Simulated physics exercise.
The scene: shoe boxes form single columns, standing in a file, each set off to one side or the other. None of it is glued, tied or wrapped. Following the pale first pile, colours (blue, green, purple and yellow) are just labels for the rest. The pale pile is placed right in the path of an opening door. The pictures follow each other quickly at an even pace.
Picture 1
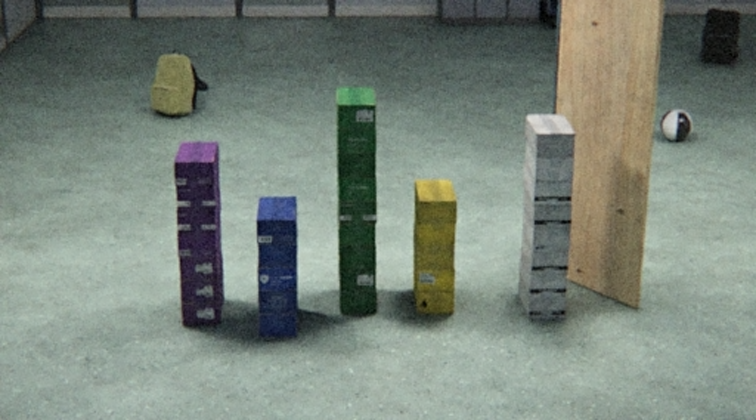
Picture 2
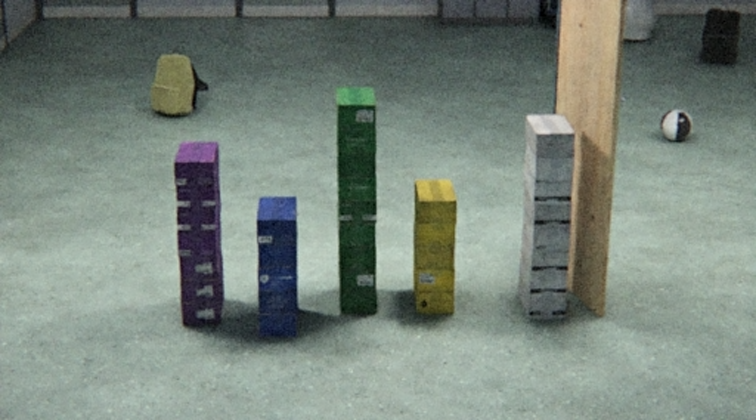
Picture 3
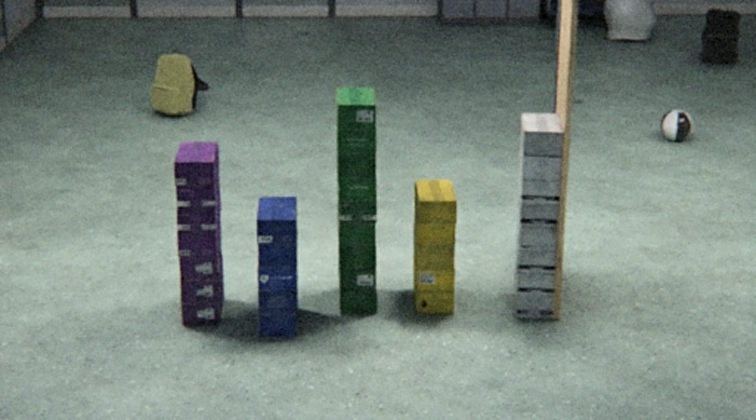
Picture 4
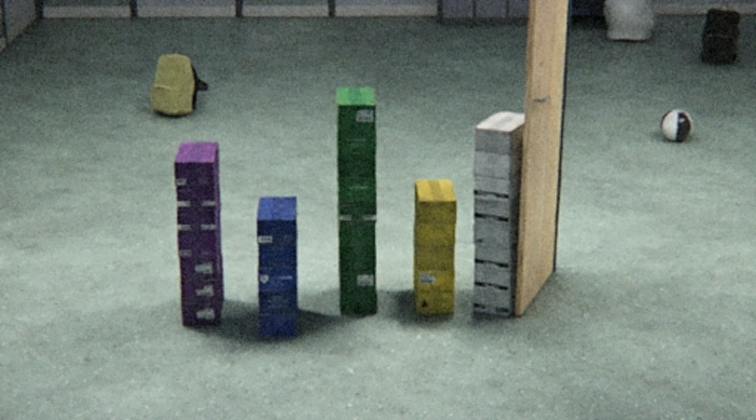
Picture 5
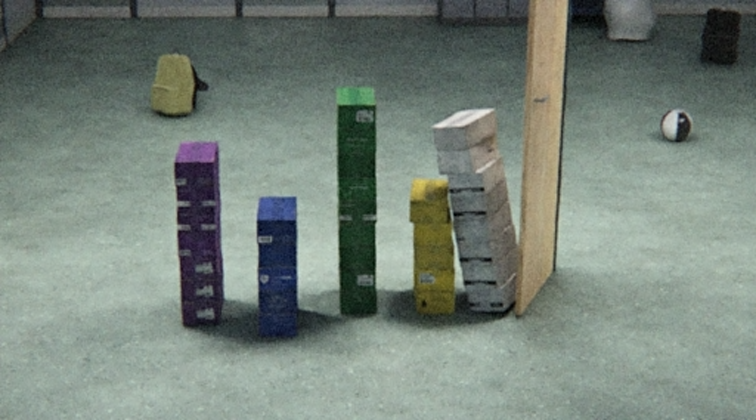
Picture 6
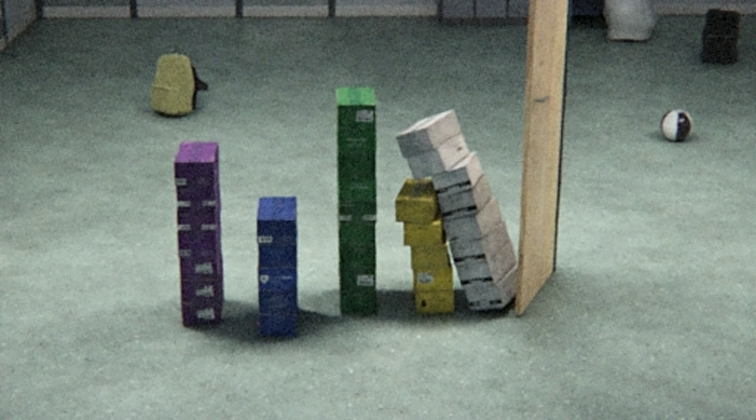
A wooden door swings into the pale stack of boxes, which leans left against the yellow stack.
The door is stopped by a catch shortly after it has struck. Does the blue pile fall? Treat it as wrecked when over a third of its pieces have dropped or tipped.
Yes.
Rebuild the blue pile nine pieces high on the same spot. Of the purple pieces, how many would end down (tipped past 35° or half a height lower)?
I count purple 6.
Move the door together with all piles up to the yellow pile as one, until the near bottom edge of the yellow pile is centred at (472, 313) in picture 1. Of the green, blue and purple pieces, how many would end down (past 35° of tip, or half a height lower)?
Green: 9; blue: 4; purple: 7.
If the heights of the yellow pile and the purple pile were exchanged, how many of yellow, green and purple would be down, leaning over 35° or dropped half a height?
Pieces down at the end - yellow: 7, green: 9, purple: 5.
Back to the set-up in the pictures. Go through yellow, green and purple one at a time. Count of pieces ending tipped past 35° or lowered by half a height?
Once everything settles, the down count is yellow 5, green 9 and purple 6.
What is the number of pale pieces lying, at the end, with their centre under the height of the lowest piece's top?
5.
Just after the last frame, 8 of the pale pile down; none of the 5 blue boxes down (0 of 26 in all colours); top blue box unmoved; top yellow box tilted clearly, a little lower.
A moment on, 8 of the pale pile down; 4 of the 5 blue boxes down (25 of 26 in all colours); top blue box tilted well over, about its own height lower; top green box on its side.
When it is over, 7 of the pale pile down; 4 of the 5 blue boxes down (24 of 26 in all colours); top blue box on its side; top purple box upside down. In pixels of the last frame, middles, top blue box near (78, 334).
